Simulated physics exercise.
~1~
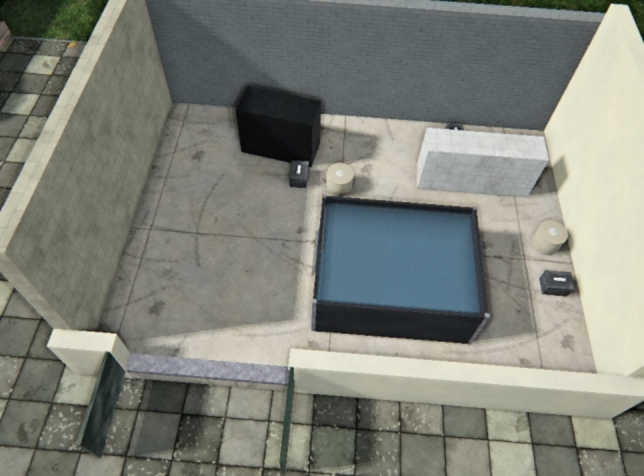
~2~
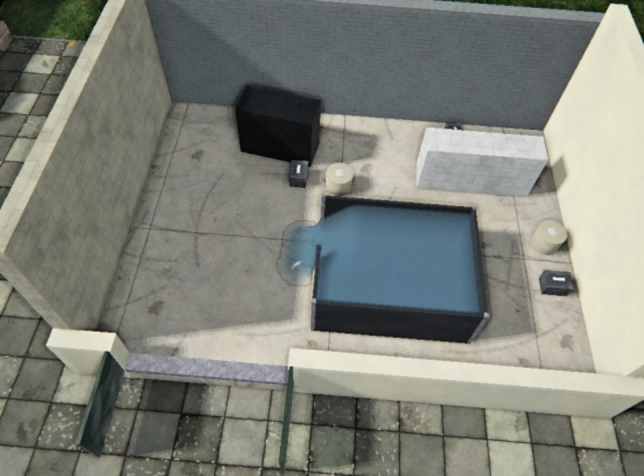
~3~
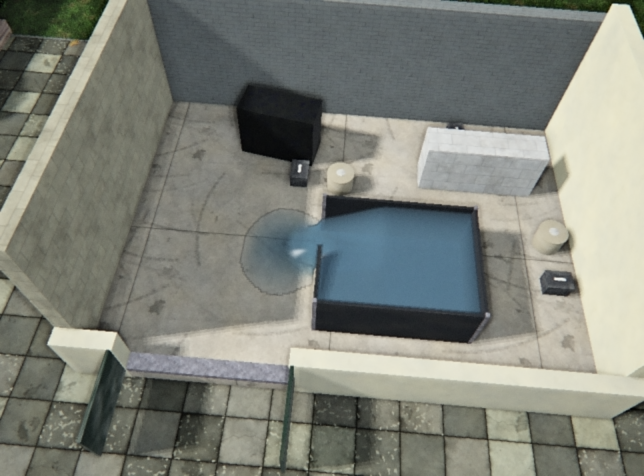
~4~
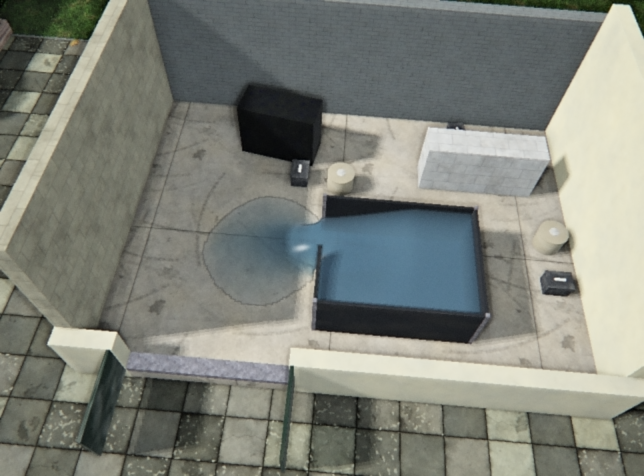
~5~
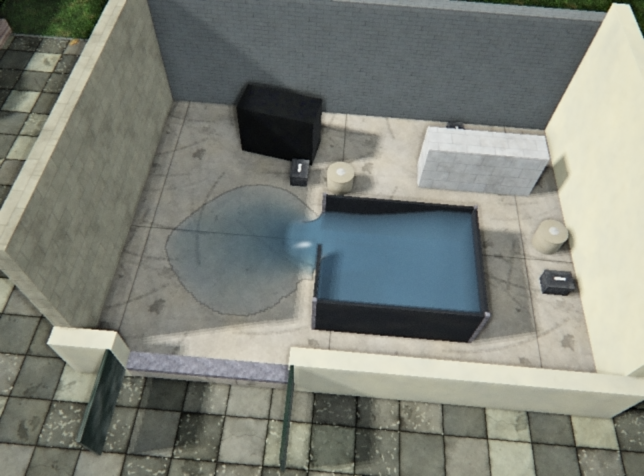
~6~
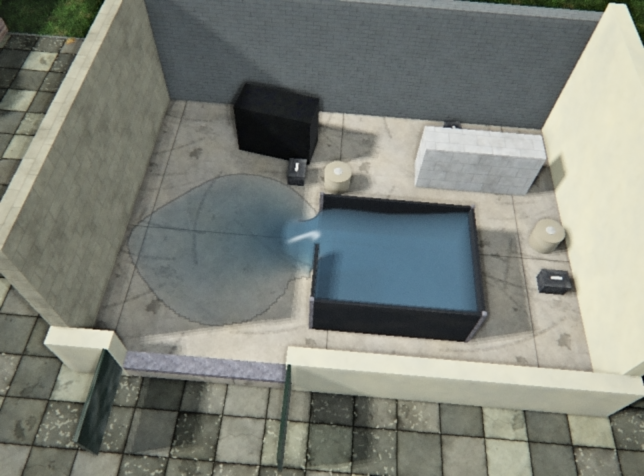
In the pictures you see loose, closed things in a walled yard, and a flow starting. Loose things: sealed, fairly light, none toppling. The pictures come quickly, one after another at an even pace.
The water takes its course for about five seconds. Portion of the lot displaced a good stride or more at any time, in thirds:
Portion: Beneath a third.
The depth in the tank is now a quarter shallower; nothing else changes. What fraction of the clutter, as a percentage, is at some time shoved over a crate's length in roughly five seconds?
About 0 %.
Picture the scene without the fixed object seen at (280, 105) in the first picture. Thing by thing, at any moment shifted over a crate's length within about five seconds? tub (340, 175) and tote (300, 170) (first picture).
In order: Got displaced, then got displaced.
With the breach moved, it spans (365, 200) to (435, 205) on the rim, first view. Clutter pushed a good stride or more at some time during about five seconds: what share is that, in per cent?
That should be close to 100 percent.
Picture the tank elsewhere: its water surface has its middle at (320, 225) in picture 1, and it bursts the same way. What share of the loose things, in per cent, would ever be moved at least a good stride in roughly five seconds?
The share comes to close to 20 percent.
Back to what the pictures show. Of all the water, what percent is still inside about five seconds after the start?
I'd say close to 90 percent.
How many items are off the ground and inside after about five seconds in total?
So that is 1.
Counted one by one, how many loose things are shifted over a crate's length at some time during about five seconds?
Count: 1.
A moment on, 0 of 5 are well off their spots; 0 afloat.
Next, 0 of 5 are well off their spots; 0 afloat.
Later, 0 of 5 are well off their spots; 0 afloat.
In the end, 1 of 5 are well off their spots, and 1 have been at some point; 1 afloat.
